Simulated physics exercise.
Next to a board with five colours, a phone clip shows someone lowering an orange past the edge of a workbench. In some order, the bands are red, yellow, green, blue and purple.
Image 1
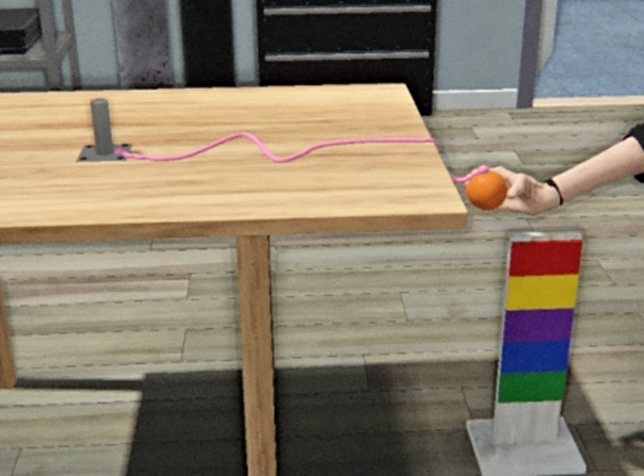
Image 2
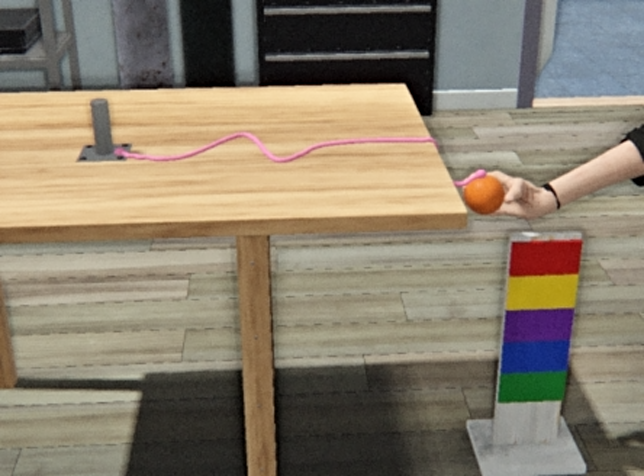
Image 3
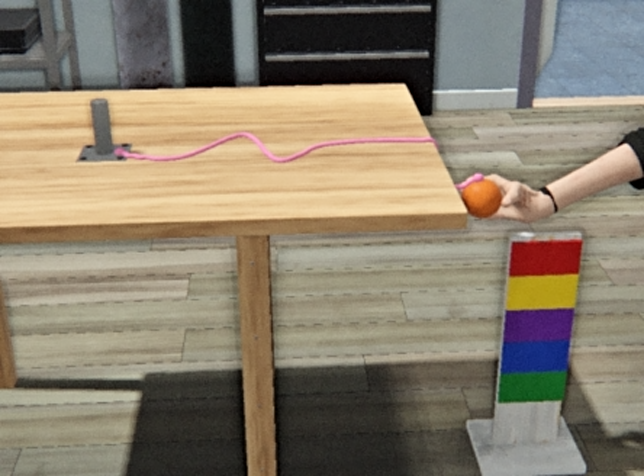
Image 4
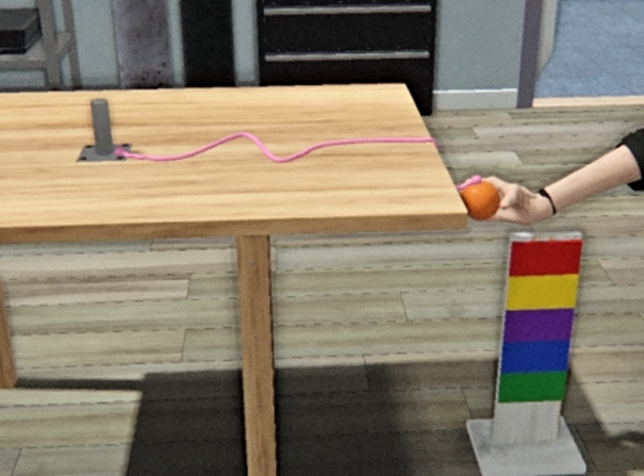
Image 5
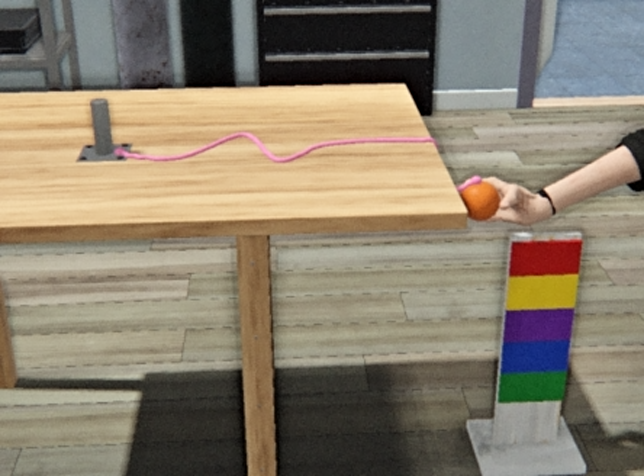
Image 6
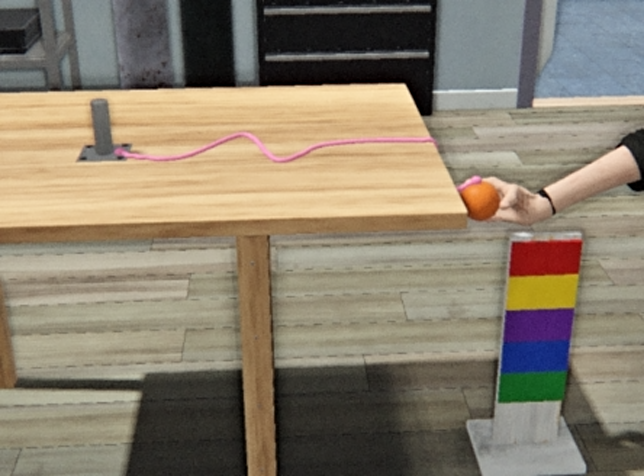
The footage shows a hand holding an orange ball attached to a pink cord beside a wooden table, above a stand with colored bands. The hand moves slightly left toward the table edge, then stays nearly still.
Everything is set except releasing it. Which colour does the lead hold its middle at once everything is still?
The lead holds its middle at purple.
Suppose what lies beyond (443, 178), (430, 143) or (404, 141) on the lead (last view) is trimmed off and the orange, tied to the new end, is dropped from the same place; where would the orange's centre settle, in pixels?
Try by try: (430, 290), (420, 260) and (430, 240).
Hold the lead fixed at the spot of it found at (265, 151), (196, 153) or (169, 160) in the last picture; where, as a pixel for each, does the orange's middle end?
About (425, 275), (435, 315) and (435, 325).
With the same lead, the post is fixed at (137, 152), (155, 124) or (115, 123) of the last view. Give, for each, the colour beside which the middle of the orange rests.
Going case by case, it's blue, blue and finally purple.
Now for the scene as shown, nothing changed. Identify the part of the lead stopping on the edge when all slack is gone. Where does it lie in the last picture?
You'd find it at roughly (330, 144).
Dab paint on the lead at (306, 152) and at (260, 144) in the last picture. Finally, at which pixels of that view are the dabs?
Point one to (403, 145), point two to (315, 147).
Soon after, orange near (432, 306); level with yellow.
Then, orange near (440, 330); level with purple.
At rest, orange near (431, 332); level with purple. The lead holds its middle at purple.
